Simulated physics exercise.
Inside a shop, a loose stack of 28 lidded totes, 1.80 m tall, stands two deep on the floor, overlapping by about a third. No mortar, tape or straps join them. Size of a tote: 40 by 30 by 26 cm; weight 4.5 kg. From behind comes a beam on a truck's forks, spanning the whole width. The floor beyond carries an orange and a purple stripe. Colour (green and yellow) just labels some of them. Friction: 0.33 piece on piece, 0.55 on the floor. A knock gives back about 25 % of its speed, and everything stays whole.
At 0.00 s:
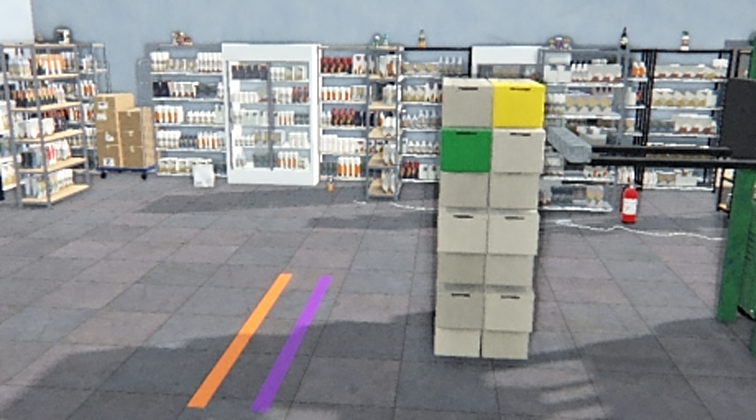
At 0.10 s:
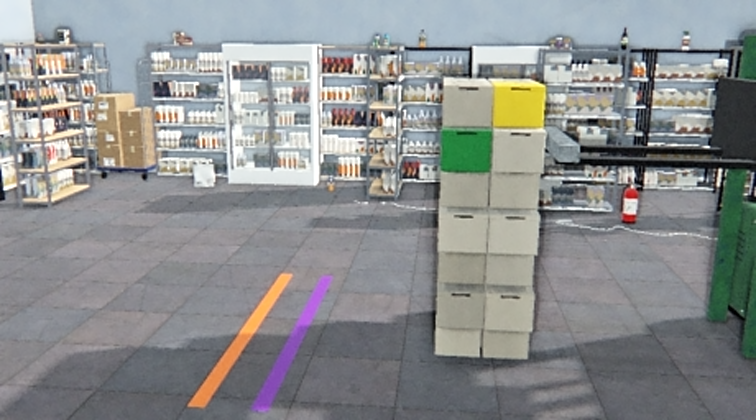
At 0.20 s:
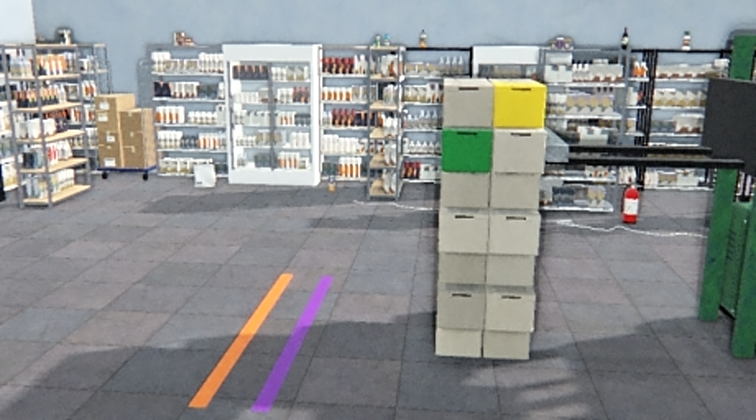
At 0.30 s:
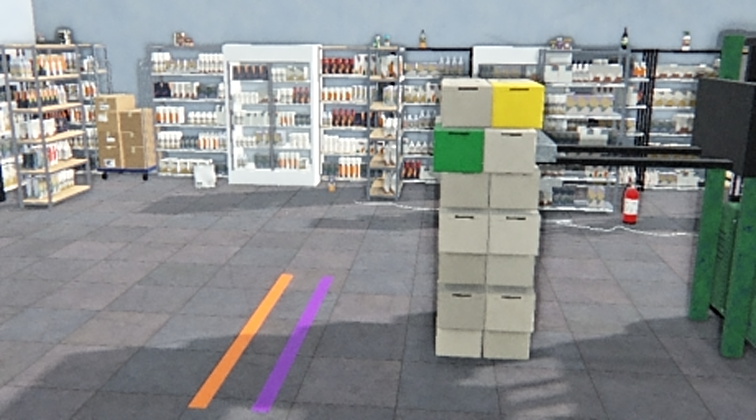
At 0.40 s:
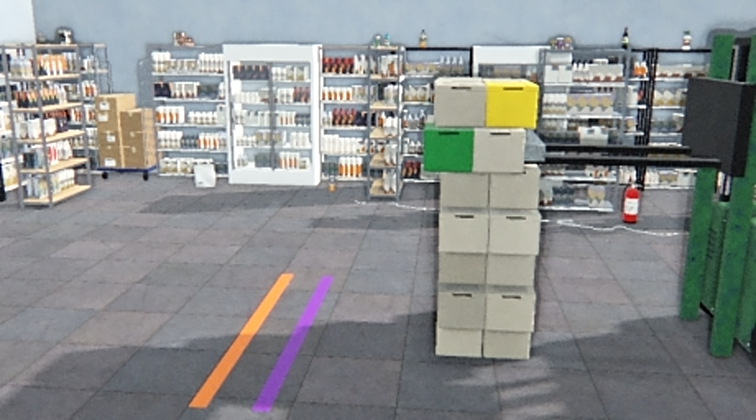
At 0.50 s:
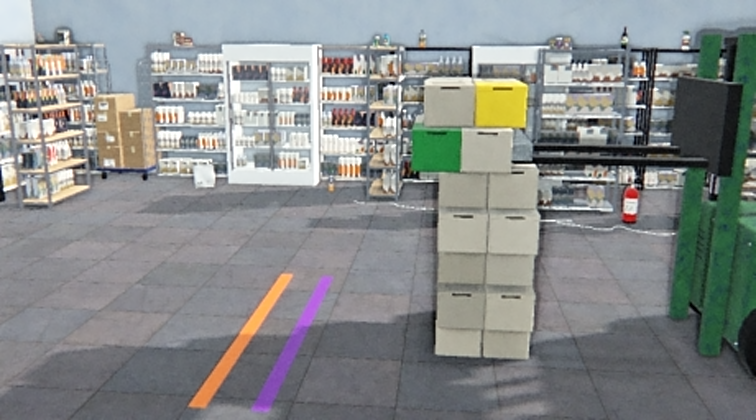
Stack of pale lidded totes standing in a shop as a forklift's beam pushes the upper ones, green and yellow included, leftward.
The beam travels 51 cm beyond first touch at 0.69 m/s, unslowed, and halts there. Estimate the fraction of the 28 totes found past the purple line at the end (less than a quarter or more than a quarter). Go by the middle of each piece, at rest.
Over a quarter of them.
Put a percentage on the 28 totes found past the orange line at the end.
Near 30 per cent.
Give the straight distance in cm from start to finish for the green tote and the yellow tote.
Green 190, yellow 540.
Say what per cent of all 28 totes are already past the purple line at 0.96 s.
By then 0 per cent.
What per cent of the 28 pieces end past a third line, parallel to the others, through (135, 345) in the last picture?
About 15 per cent.
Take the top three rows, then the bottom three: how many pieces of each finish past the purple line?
Top 10, bottom 0.
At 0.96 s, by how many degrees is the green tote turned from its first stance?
Some 50°.
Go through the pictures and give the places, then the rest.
In the first frame (each place is the centre of the face we see best), beam (579, 154) 15 cm from the stack; purple line, near end, (288, 352); orange line, near end, (235, 349); yellow tote (519, 108); green tote (466, 152); all in place.
Beam (568, 154) 8 cm from the stack; green tote (466, 152), in the second frame.
Beam (556, 154) 14 mm from the stack; yellow tote (520, 108), in the third frame.
Beam (545, 154) 55 mm in; green tote (458, 152) moved 49 mm; 4 have shifted, in the fourth frame.
Beam (533, 153) 12 cm in; green tote (449, 152) moved 11 cm; yellow tote (512, 107) moved 48 mm; 8 have shifted, in the fifth frame.
Beam (521, 153) 19 cm in; purple line, near end, (289, 352); orange line, near end, (236, 349); green tote (437, 152) moved 18 cm; yellow tote (502, 107) moved 11 cm; 8 have shifted, in the sixth frame.
By 0.96 s, none of the 28 totes past the purple line, 18 disturbed; green tote tilted 48°, 15 cm lower; yellow tote tilted 9°.
By 1.58 s, 4 of the 28 totes past the purple line; green tote on its side; yellow tote tilted 33°, 13 cm lower.
By 2.34 s, 10 of the 28 totes past the purple line; green tote on its side; yellow tote tilted 53°, 1.24 m lower.
When it is over (4.0 s), 10 of the 28 totes past the purple line; yellow tote on its side; green tote on its side. That is 36 per cent. In pixels of the last frame, middles, green tote near (263, 315).
